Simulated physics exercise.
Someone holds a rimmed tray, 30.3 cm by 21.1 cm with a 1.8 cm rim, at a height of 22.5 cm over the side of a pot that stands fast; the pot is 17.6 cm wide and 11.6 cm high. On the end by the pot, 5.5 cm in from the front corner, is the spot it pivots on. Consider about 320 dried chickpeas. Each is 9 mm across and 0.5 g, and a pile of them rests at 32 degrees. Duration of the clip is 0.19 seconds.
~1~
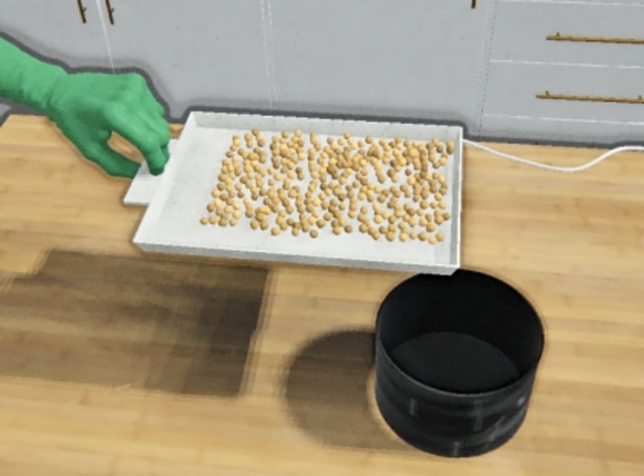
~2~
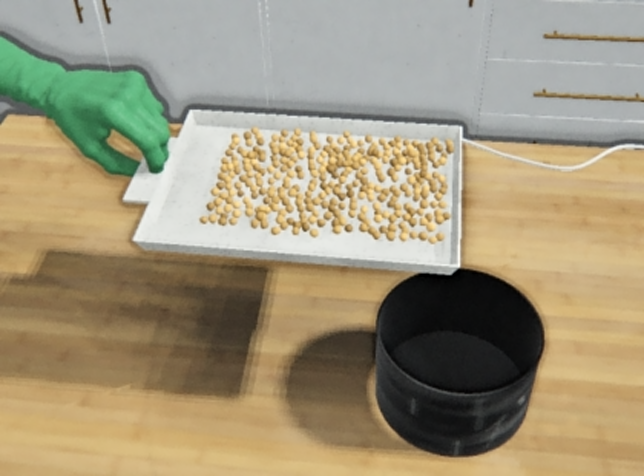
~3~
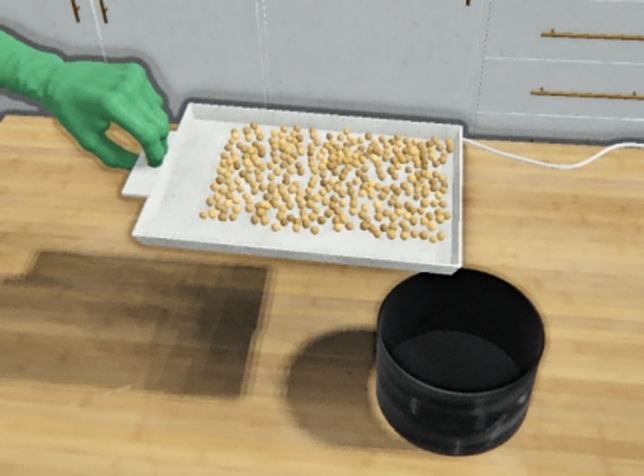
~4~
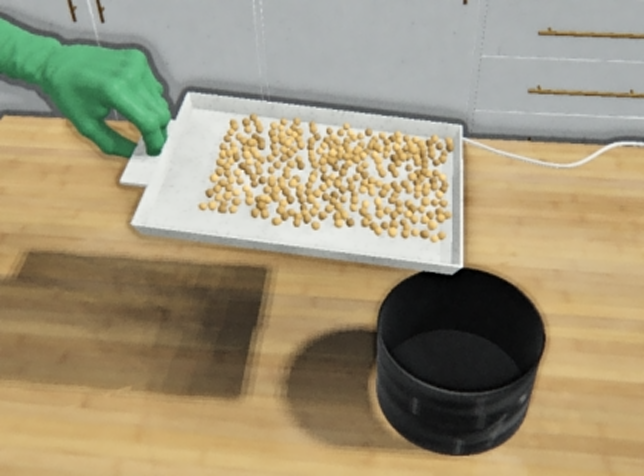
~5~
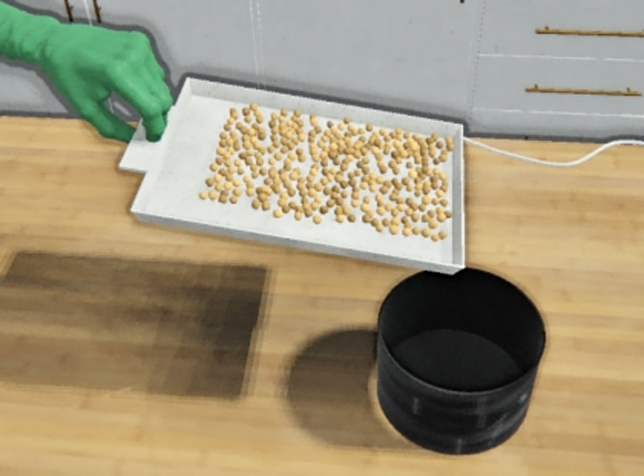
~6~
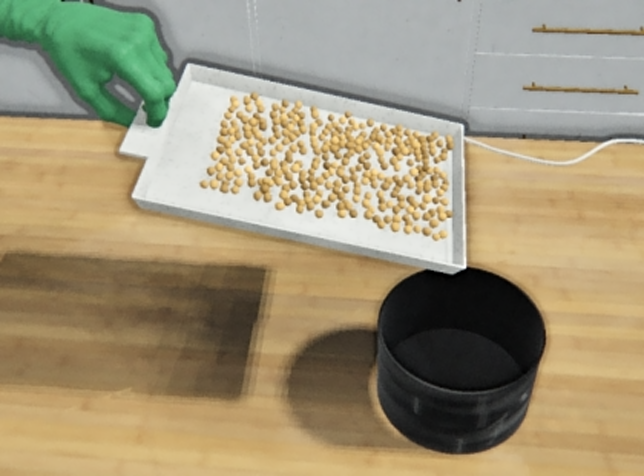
A green-gloved hand gradually raises the left end of a white tray of chickpeas.
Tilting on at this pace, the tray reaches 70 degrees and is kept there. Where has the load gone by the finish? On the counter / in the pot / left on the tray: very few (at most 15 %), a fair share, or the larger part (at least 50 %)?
Counter: A fair share; pot: A fair share; tray: A fair share.
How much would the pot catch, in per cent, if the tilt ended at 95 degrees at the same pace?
That would give about 55 per cent.
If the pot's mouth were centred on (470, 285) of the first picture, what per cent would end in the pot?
The share would be some 45 per cent.
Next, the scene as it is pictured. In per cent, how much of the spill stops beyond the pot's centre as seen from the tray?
Around 100 per cent, give or take.
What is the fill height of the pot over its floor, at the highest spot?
About 2.0 centimetres.
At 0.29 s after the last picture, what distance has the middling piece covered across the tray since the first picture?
4 cm.
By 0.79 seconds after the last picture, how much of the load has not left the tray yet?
Around 55 percent of it.
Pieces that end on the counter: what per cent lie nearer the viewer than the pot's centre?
I'd put it at around 10 per cent.
Then, 0.29 s after the last picture, tilt 41 degrees; the tray holds 100 %, the pot 0 %.
Then, 0.48 s after the last picture, tilt 60 degrees; the tray holds 100 %, the pot 0 %.
Then, 0.79 s after the last picture, tilt 70 degrees; the tray holds 55 %, the pot 15 %.
In the end, counter 25 %, pot 35 %, tray 40 %.
